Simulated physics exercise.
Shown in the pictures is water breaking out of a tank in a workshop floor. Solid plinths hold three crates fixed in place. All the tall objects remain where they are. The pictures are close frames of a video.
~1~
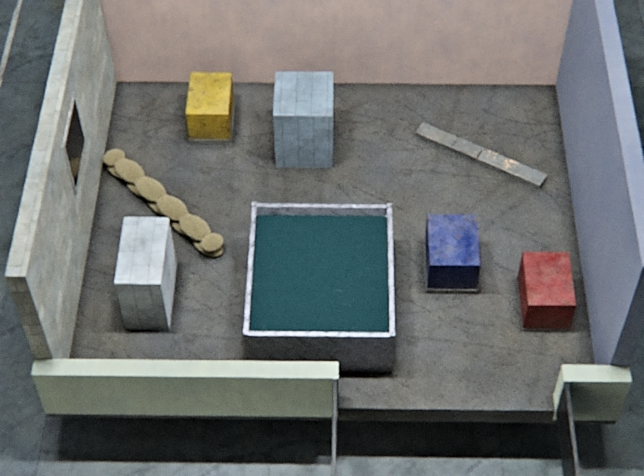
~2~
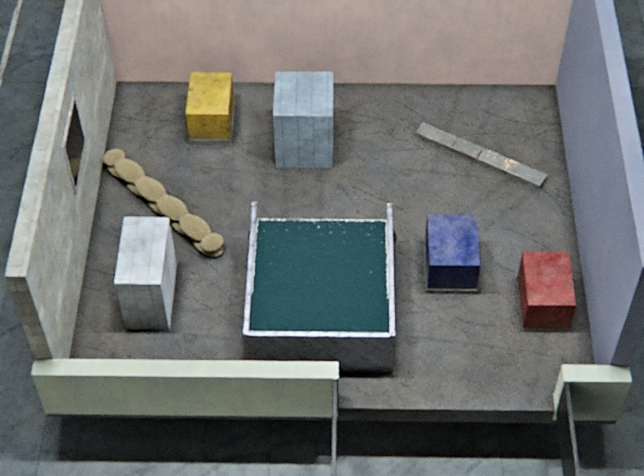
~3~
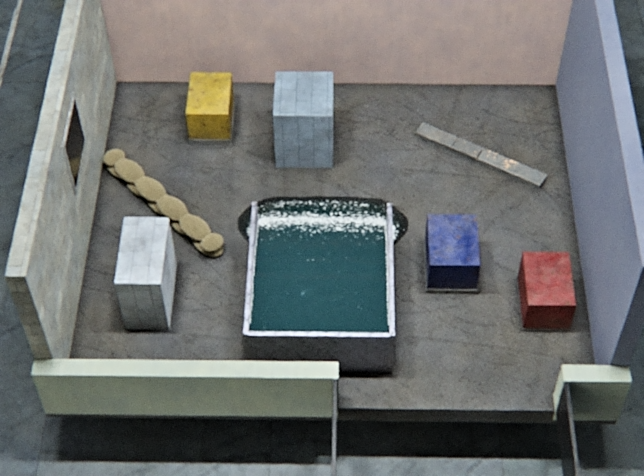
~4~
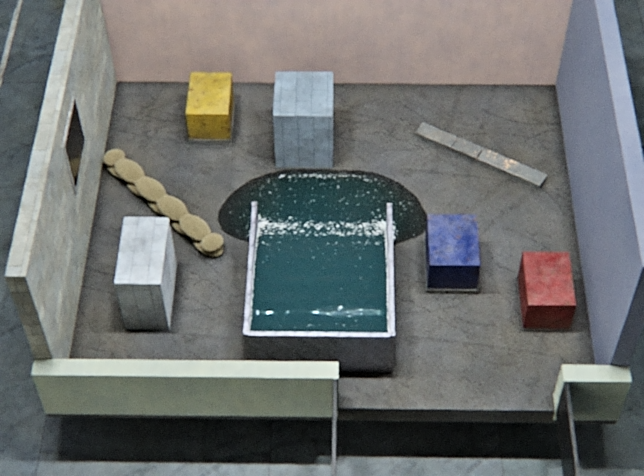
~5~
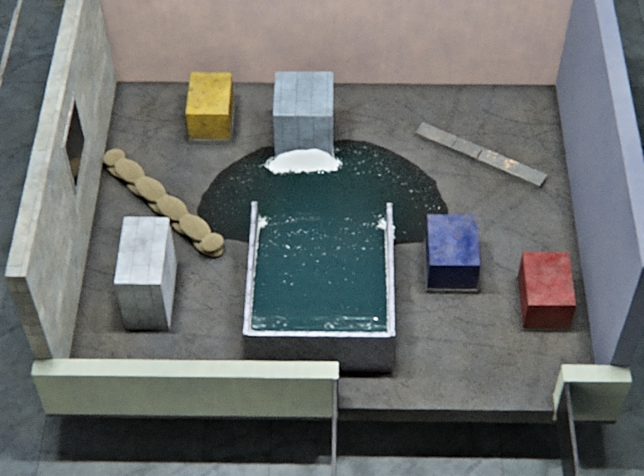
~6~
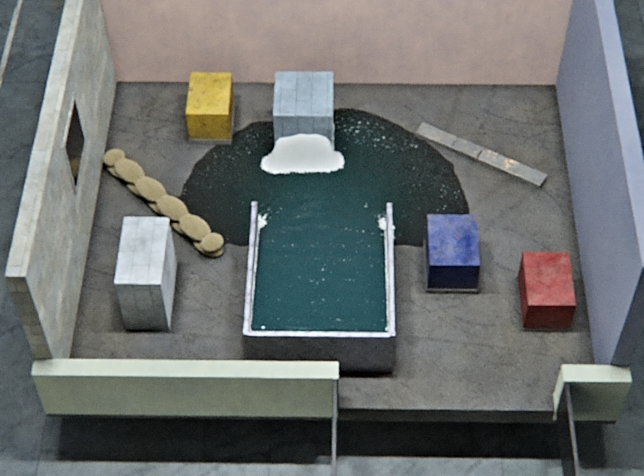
A tank of dark green water lost its far side, and the water poured out across the gray floor, spreading in a widening dark pool and foaming white against the pale blue-gray block.
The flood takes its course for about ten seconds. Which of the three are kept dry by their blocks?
Outcome: The yellow crate picks up moisture; the blue crate picks up moisture; the red crate picks up moisture.
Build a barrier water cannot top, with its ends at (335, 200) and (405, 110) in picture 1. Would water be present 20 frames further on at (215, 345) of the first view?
I'd call it waterless.
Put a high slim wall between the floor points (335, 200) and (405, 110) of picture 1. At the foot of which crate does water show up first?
First comes the crate marked yellow.
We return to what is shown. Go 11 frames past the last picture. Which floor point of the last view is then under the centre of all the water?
Around pixel (321, 196) of the last picture.
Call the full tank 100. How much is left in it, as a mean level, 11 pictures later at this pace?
Around 30 in a hundred, give or take.
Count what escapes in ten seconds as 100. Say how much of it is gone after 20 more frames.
Near 0 in a hundred.
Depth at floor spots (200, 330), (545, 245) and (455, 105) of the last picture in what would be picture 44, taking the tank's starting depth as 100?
First spot 2 %, second 18 %, third 20 %.
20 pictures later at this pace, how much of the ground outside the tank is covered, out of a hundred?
Around 60 percent.
A moment on, water covers 35 % of the floor; the yellow crate water round its plinth, the blue crate water round its plinth, the red crate not reached.
Next, water covers 50 % of the floor; the yellow crate water round its plinth, the blue crate water round its plinth, the red crate not reached.
Then, water covers 60 % of the floor; the yellow crate water round its plinth, the blue crate water round its plinth, the red crate water round its plinth.
Later, water covers 80 % of the floor; the yellow crate water round its plinth, the blue crate water round its plinth, the red crate water round its plinth.
In the end, water covers 95 % of the floor; the yellow crate was topped, the blue crate was topped, the red crate was topped.
